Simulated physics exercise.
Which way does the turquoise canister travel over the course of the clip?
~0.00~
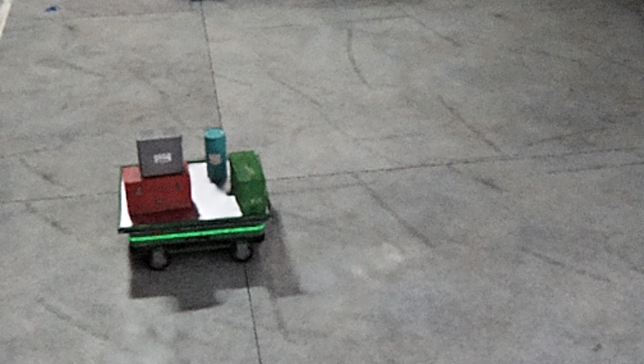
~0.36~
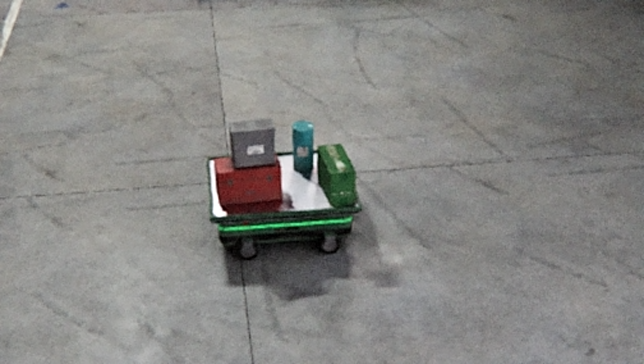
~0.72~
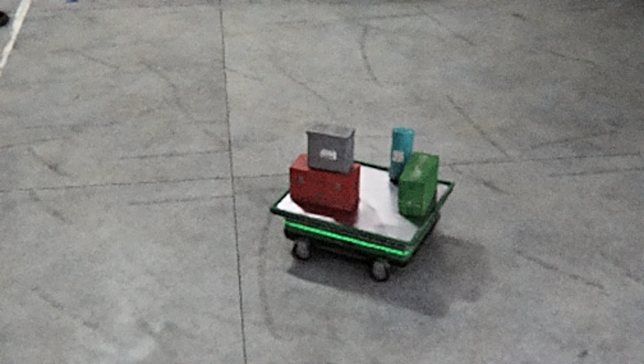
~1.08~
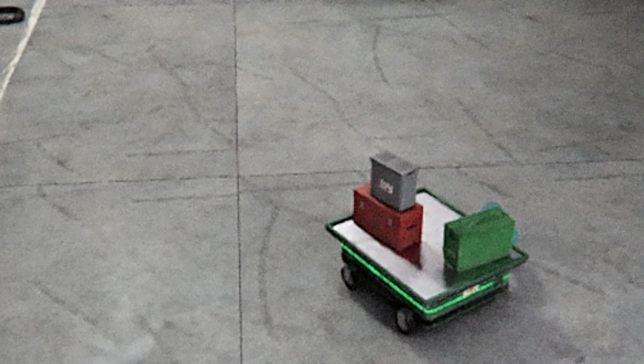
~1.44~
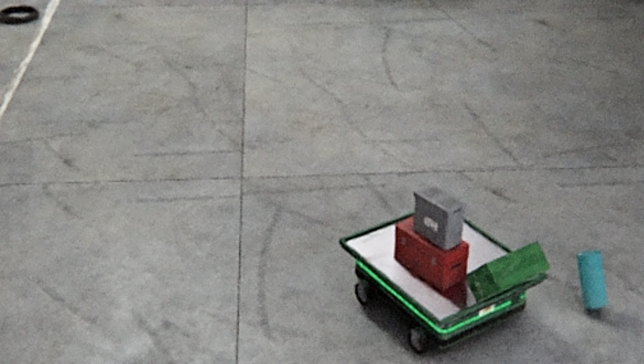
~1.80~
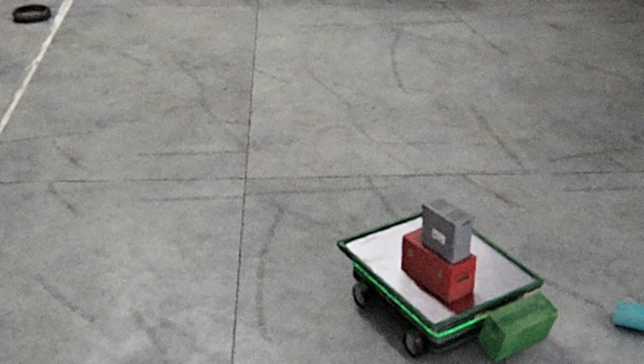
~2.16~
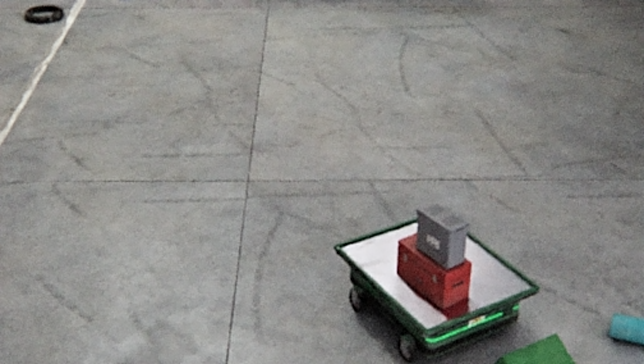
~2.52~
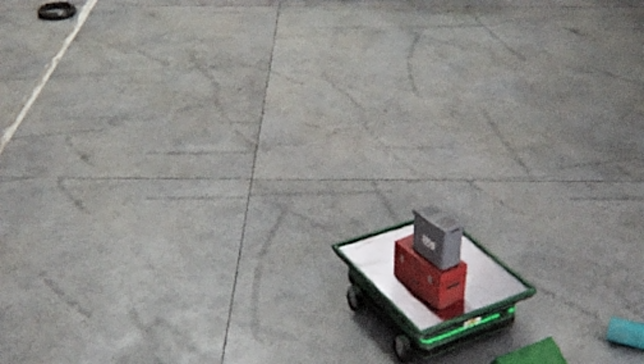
It travels to the right, first riding on the cart and then falling off and ending on its side on the floor.
